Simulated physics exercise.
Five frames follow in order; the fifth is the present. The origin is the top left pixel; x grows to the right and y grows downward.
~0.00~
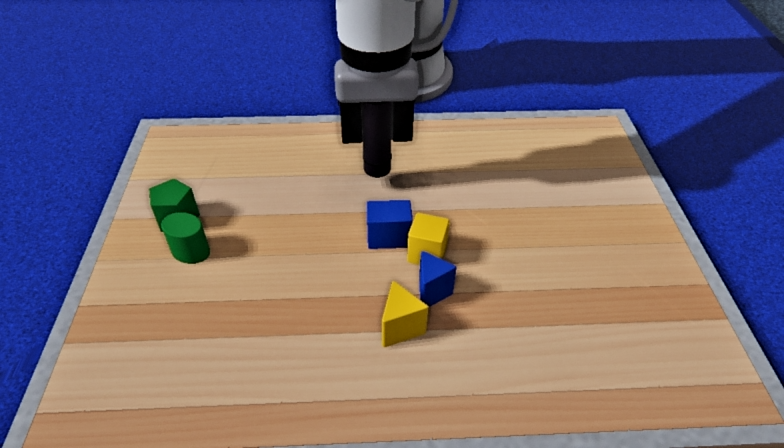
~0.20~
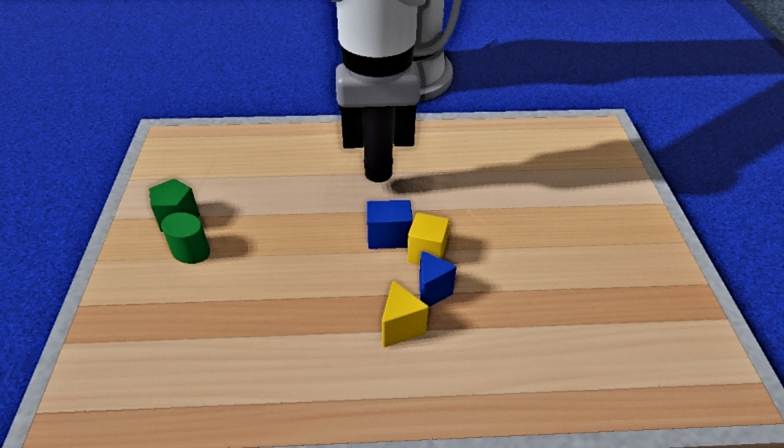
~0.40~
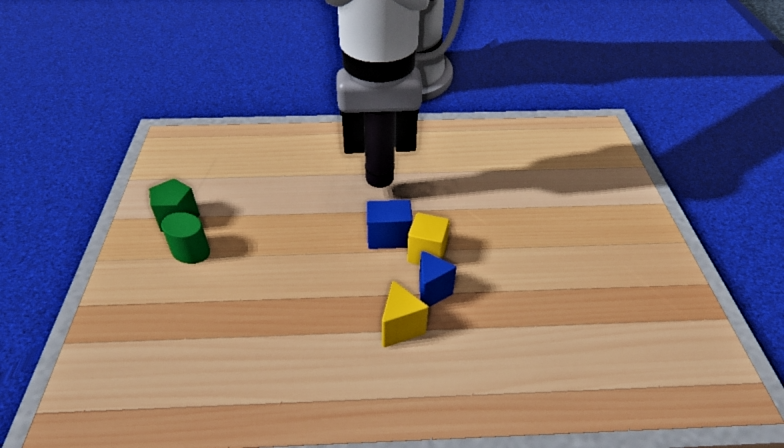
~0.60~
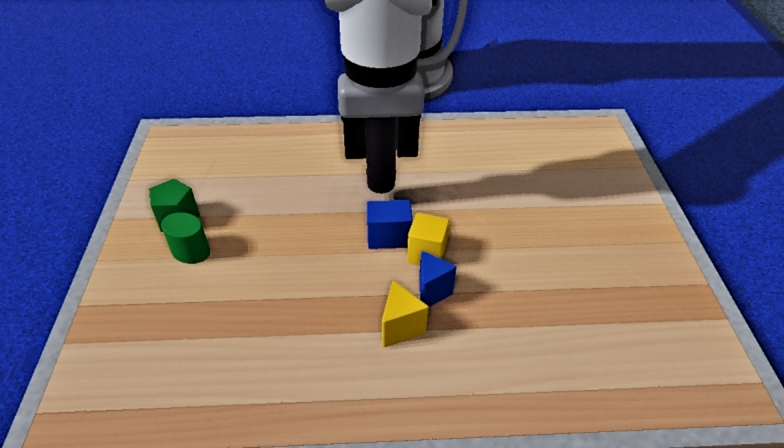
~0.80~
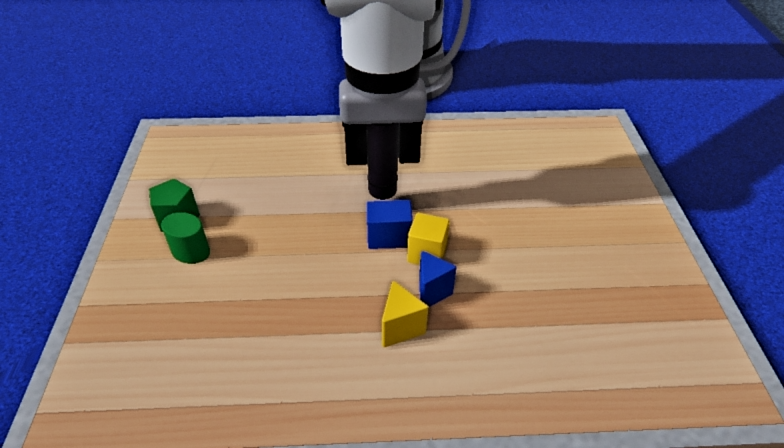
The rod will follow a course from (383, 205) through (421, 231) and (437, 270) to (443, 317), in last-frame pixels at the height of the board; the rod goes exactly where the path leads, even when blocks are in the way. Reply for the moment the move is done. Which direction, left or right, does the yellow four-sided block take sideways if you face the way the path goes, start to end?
The answer is right.
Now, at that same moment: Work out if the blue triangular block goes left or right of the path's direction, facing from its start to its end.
It moves over to the right.
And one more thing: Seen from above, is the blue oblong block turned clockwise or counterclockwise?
Clockwise, looking down.
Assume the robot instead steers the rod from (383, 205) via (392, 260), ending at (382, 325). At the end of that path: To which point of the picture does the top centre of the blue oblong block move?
Expect it around (383, 329).
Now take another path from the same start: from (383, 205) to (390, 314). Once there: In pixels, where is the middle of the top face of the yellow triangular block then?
In the picture, that point is around (412, 344).
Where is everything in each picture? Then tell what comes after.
The first picture shows lower end of the rod (377, 170), tops of blocks, blue oblong block (389, 210), yellow triangular block (401, 302), yellow four-sided block (429, 226), blue triangular block (434, 266).
The second picture shows rod (379, 175), blocks as before.
The third picture shows rod (380, 180), blocks as before.
The fourth picture shows rod (381, 185), blocks as before.
The fifth picture shows rod (383, 191), blue oblong block (389, 210), yellow triangular block (401, 302), yellow four-sided block (429, 226), blue triangular block (434, 266).
What follows on the original path. One third of the way, rod (423, 217); blue oblong block (392, 216), turned 35° clockwise; yellow four-sided block (433, 230).
Two thirds of the way, rod (438, 257); blue oblong block (394, 218), turned 55° clockwise; yellow four-sided block (440, 271); blue triangular block (438, 298), turned 15° anticlockwise.
At the end, rod (444, 303); blue oblong block (394, 218), turned 55° clockwise; yellow triangular block (399, 305), turned 20° clockwise; yellow four-sided block (448, 322); blue triangular block (450, 353), turned 25° anticlockwise.
